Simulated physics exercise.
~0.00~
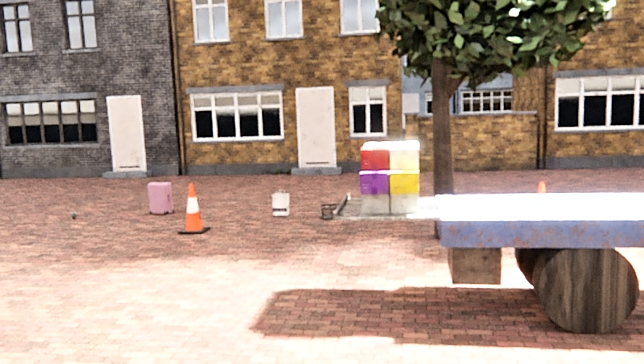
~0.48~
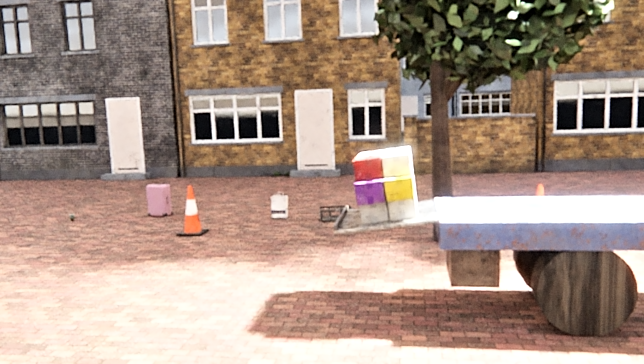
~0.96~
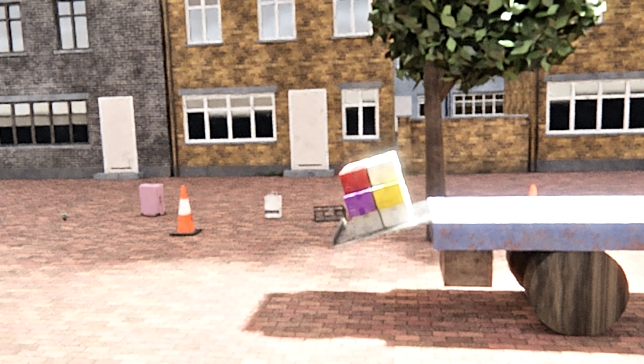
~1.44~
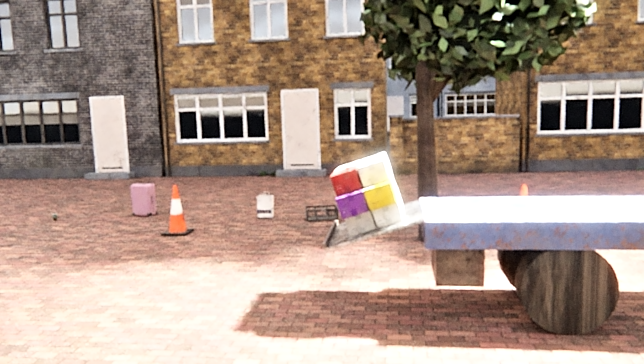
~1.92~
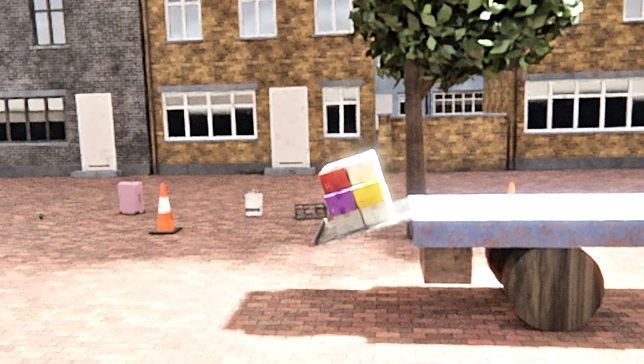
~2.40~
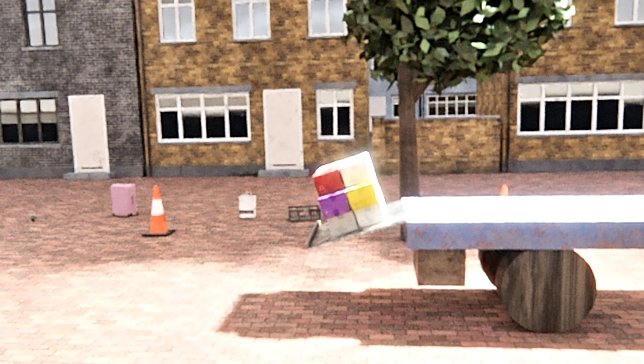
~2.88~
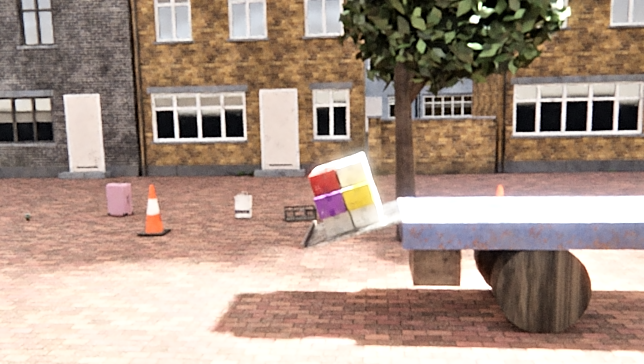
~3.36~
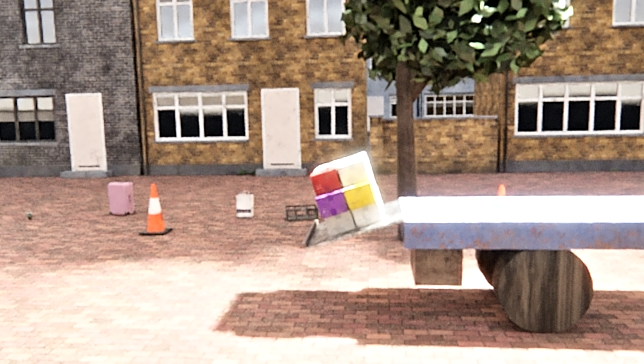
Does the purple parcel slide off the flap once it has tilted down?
No, the purple parcel stays on the sloping flap, still in its place in the block.
